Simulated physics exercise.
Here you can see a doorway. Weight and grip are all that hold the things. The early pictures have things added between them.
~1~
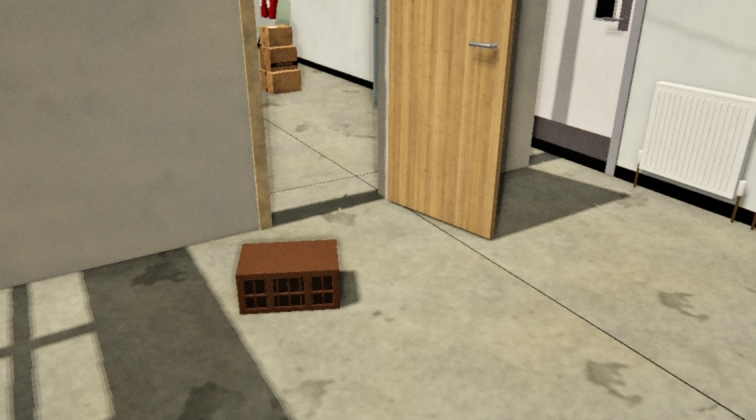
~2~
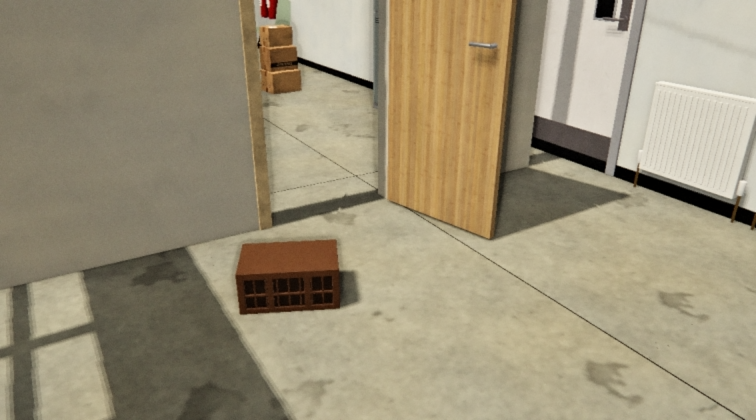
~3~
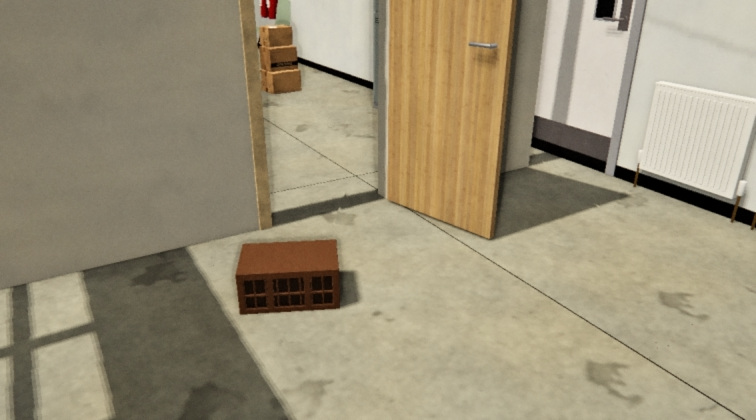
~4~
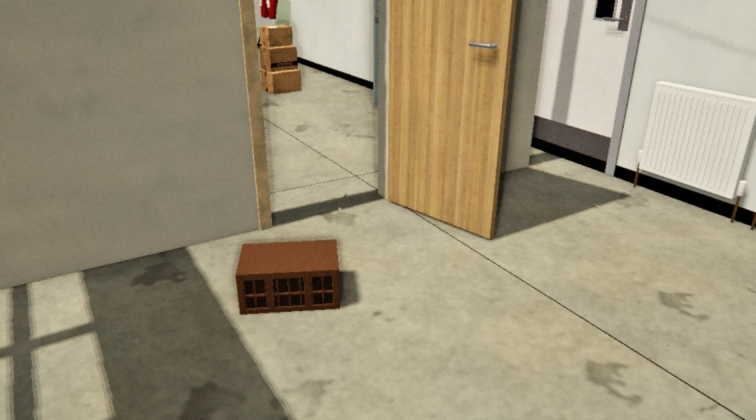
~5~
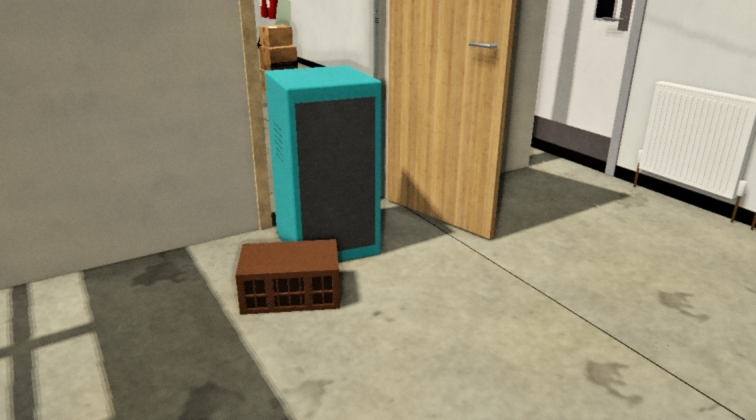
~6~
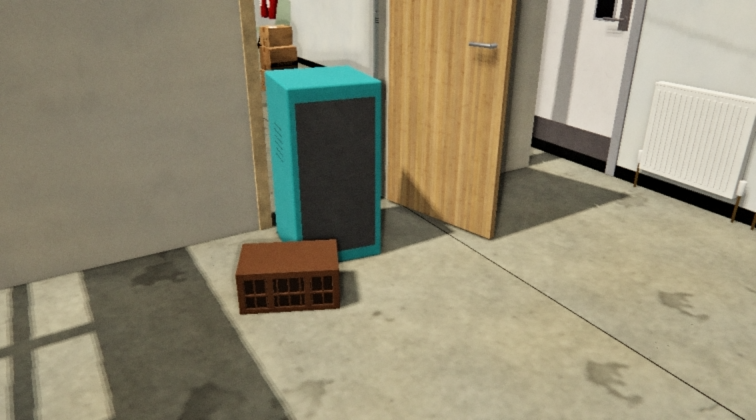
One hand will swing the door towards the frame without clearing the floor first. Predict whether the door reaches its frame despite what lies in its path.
Basically the door is held back by something.
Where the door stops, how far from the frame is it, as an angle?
The answer is roughly 55°.
Then, 0.60 s on from there, open by 87°.
Then, 0.90 s on from there, open by 68°.
In the end, open by 56°; both unmoved. At the end, from the last picture's camera, turquoise appliance near (322, 165).
